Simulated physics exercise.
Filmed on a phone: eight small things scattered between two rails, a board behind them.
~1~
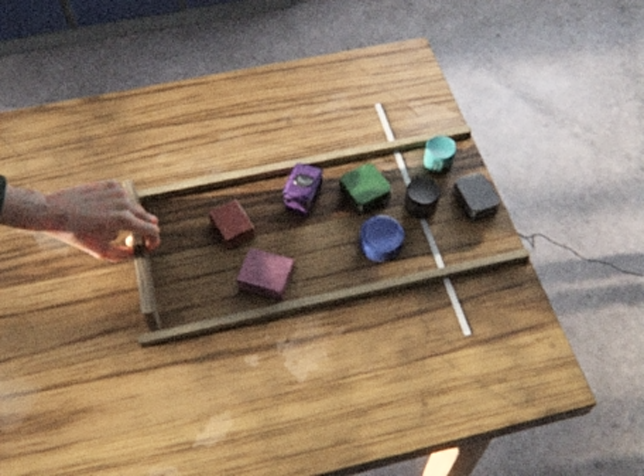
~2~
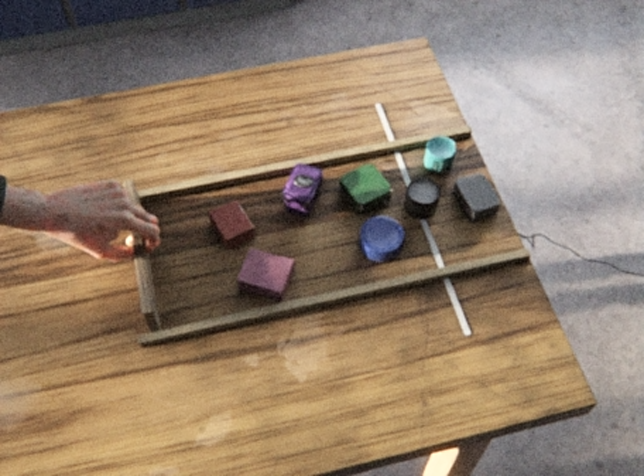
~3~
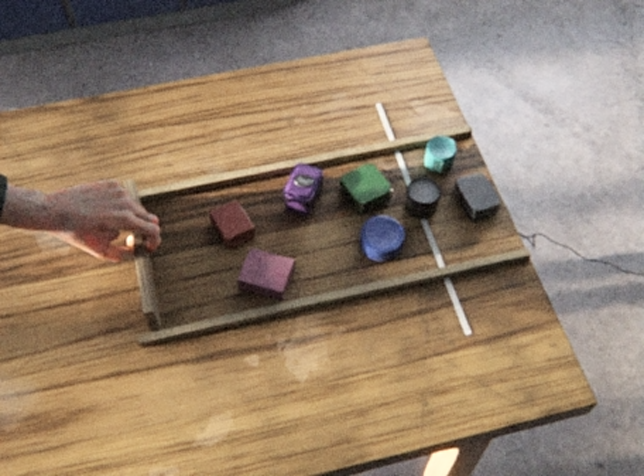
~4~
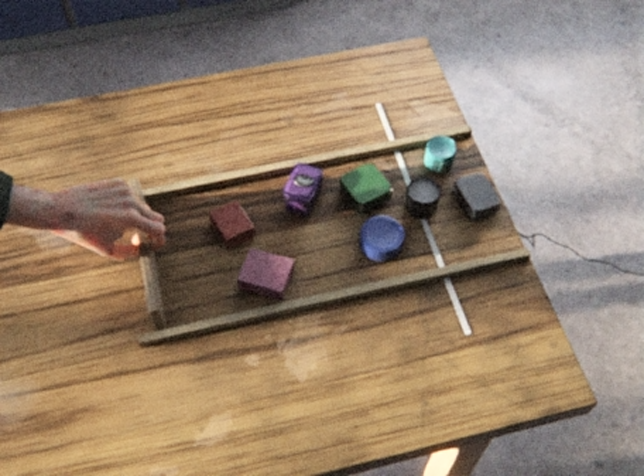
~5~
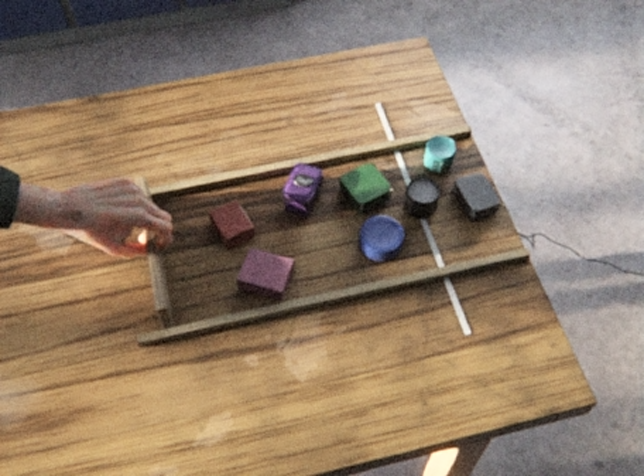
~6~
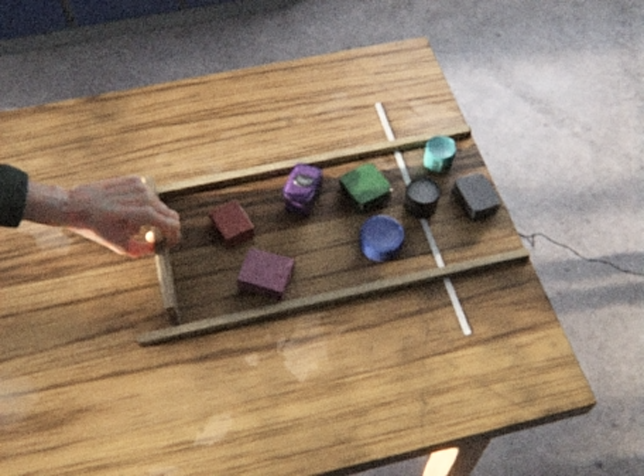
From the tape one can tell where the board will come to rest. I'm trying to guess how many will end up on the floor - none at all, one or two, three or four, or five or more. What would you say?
There will be one or two losses over the edge.
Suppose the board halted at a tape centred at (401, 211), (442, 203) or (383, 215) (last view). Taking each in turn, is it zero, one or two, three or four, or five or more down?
One after another: One to two; three to four; zero.
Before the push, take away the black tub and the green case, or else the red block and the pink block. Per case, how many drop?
0 in the first case and 0 in the second.
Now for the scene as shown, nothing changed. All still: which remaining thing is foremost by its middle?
Foremost: The black tub.
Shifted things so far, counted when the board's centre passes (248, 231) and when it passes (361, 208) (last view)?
That makes 2 at the first spot and 6 at the second.
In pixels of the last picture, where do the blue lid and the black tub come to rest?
The blue lid at (494, 220), the black tub at (494, 186).
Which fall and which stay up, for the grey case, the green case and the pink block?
Verdict: Grey case down; green case still on; pink block still on.
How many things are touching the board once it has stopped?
Counting them up gives 3.
A little later, none off yet; grey case at rest near (476, 197); turquoise tub at rest near (440, 154); black tub at rest near (422, 198).
Next, none off yet; grey case moving near (484, 196); turquoise tub moving near (443, 152); black tub shifted about its own width near (453, 192).
When it is over, the number that fall off is one or two; down, grey case.
